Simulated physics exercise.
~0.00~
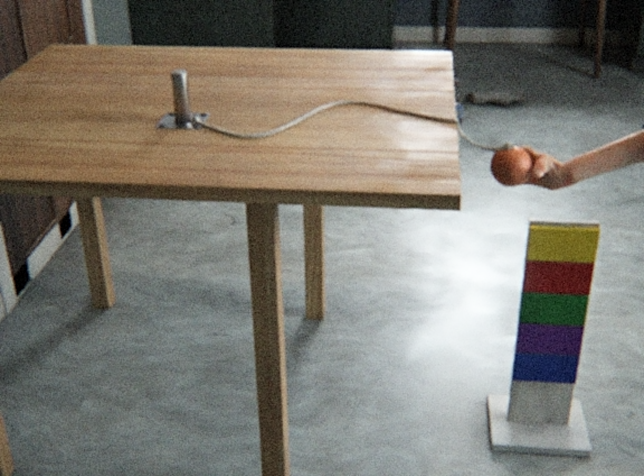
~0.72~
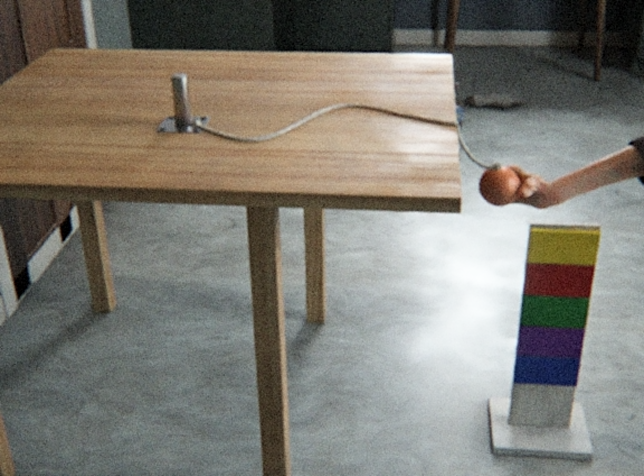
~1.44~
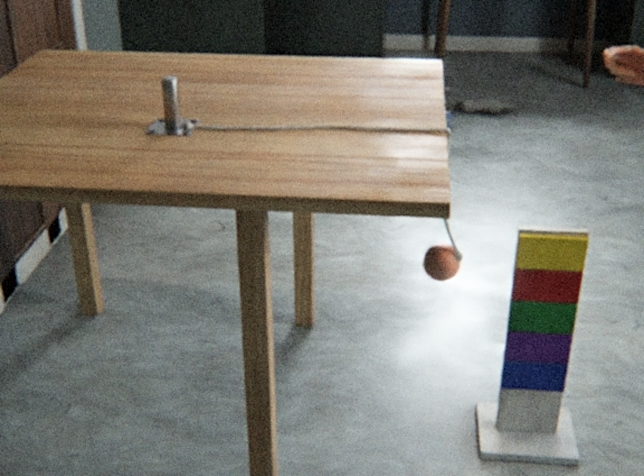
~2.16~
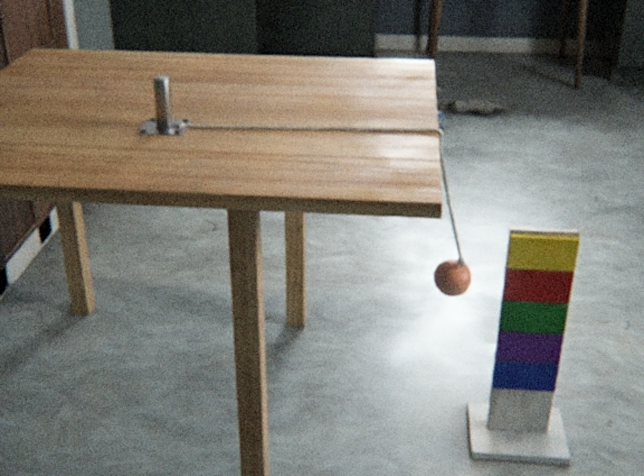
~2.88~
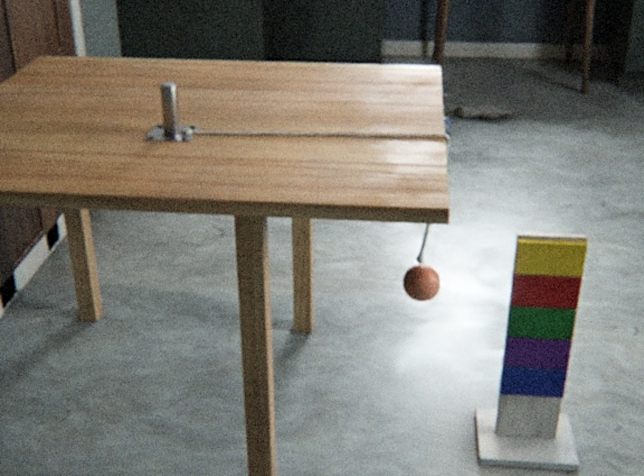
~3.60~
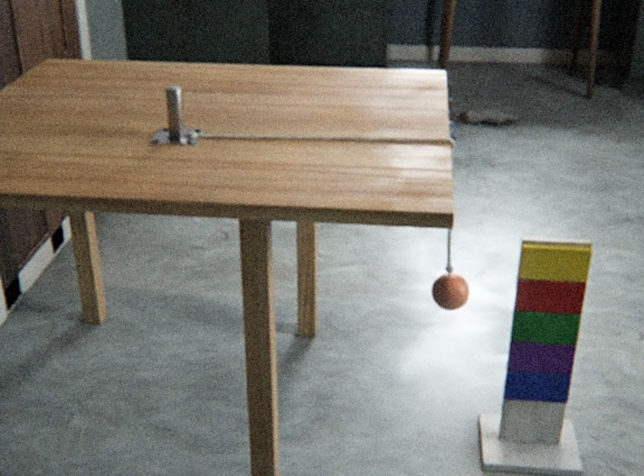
In a dim room with a grey floor, a slightly swaying camera looks down at a wooden table on the left. A cord runs from a metal post on the tabletop to an orange ball held by a hand beyond the right edge, and a board banded yellow, red, green, purple and blue stands to the right. The hand moves the ball a little left and down, then lets go and withdraws. The ball drops beside the table as the cord pulls straight. It swings slightly right, left and right again, ending level with the red band.
